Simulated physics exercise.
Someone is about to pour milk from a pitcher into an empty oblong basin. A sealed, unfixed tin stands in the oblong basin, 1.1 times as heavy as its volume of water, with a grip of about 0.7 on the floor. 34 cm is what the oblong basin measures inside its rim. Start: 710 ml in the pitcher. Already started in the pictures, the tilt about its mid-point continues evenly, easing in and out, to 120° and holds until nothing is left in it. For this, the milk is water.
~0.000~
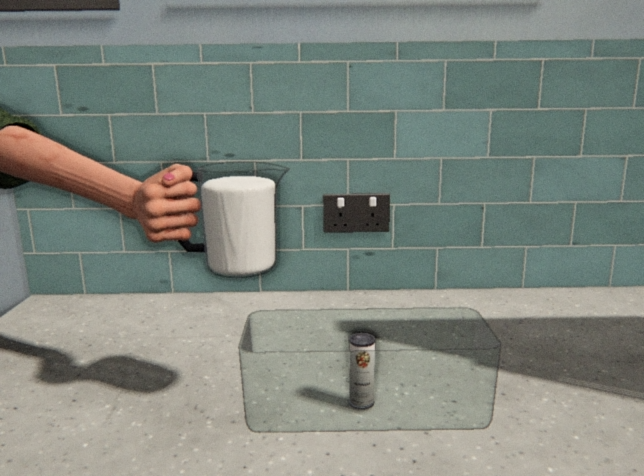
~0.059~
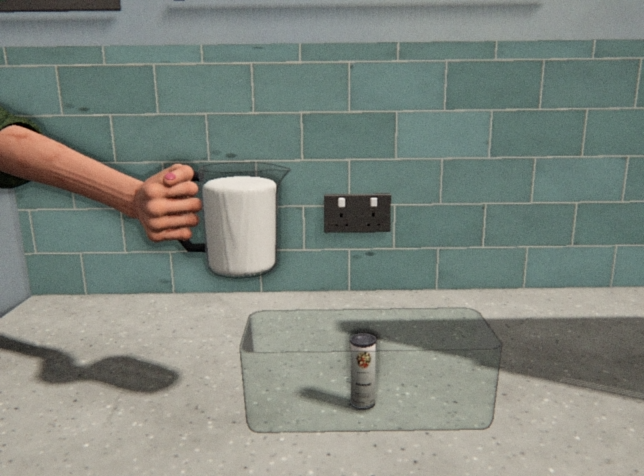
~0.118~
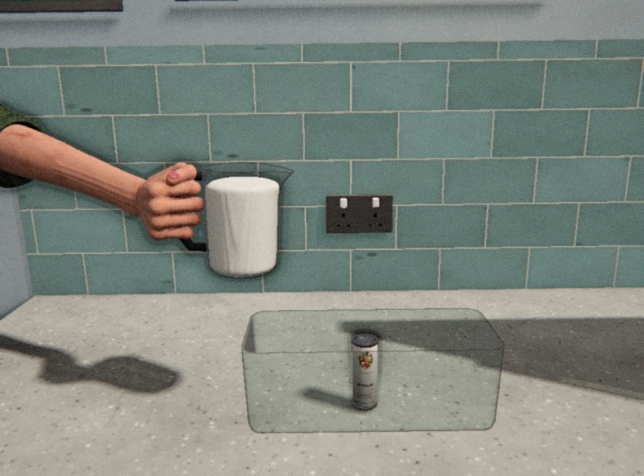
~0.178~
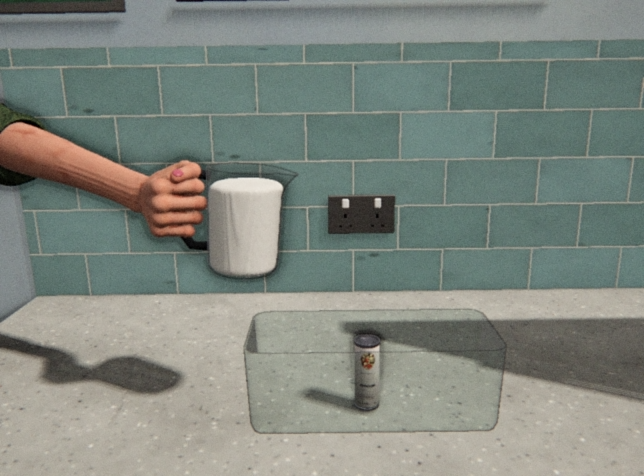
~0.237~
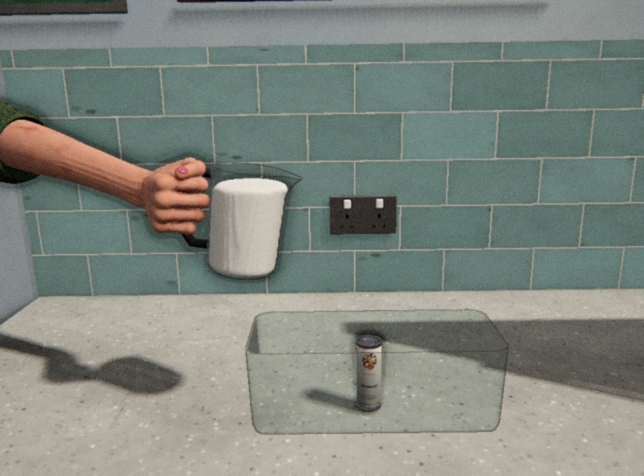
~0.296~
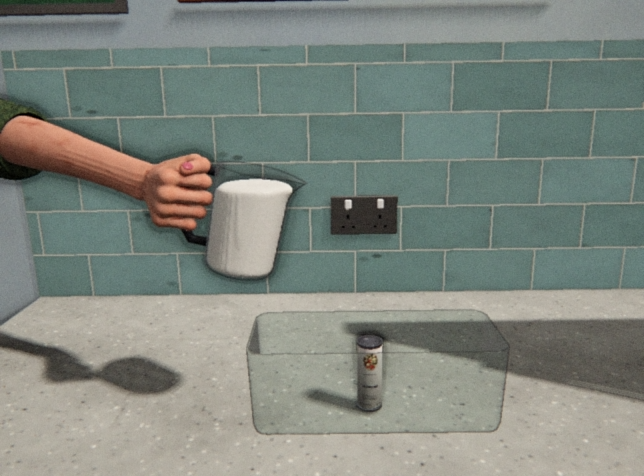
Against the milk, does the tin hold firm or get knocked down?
It gets knocked down.
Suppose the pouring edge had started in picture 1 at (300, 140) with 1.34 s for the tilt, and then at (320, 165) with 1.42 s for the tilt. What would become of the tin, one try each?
Run one: It does not tip. Run two: It does not tip.
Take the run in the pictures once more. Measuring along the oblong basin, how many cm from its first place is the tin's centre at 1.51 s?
Measured centre to centre, about 10 cm.
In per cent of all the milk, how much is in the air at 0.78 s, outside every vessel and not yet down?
Near 14 in a hundred.
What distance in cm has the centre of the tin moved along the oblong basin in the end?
Net tin displacement: Roughly 10.0 cm.
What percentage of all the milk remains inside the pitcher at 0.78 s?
At that time about 80 in a hundred parts are still held.
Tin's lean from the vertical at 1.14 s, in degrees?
I'd say it's tipped close to 0 degrees.
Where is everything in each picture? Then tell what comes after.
It leans 0°; its right rim is at (290, 168); the milk meets the walls at (203, 183) and (276, 182); the oblong basin's rim runs from (244, 331) to (488, 328); the tin's top is at (362, 342), in the first frame.
It leans 1°; its right rim is at (291, 169); the milk meets the walls at (204, 183) and (277, 182), in the second frame.
It leans 2°; its right rim is at (294, 170); the milk meets the walls at (207, 183) and (280, 184), in the third frame.
It leans 5°; its right rim is at (298, 173); the milk meets the walls at (211, 184) and (283, 184), in the fourth frame.
It leans 8°; its right rim is at (303, 177); the milk meets the walls at (214, 185) and (288, 185), in the fifth frame.
It leans 12°; its right rim is at (307, 182); the milk meets the walls at (217, 187) and (293, 185), in the sixth frame.
After 0.78 s the tilt is 70° and 80 per cent is still to pour; the tin stands where it began.
After 1.14 s the tilt is 109° and 20 per cent is still to pour; the tin stands where it began.
After 1.51 s the tilt is 120° and 0 per cent is still to pour; the tin lies on its side.
After 1.92 s the tilt is 120° and 0 per cent is still to pour; the tin lies on its side.
In the end the tin lies on its side.
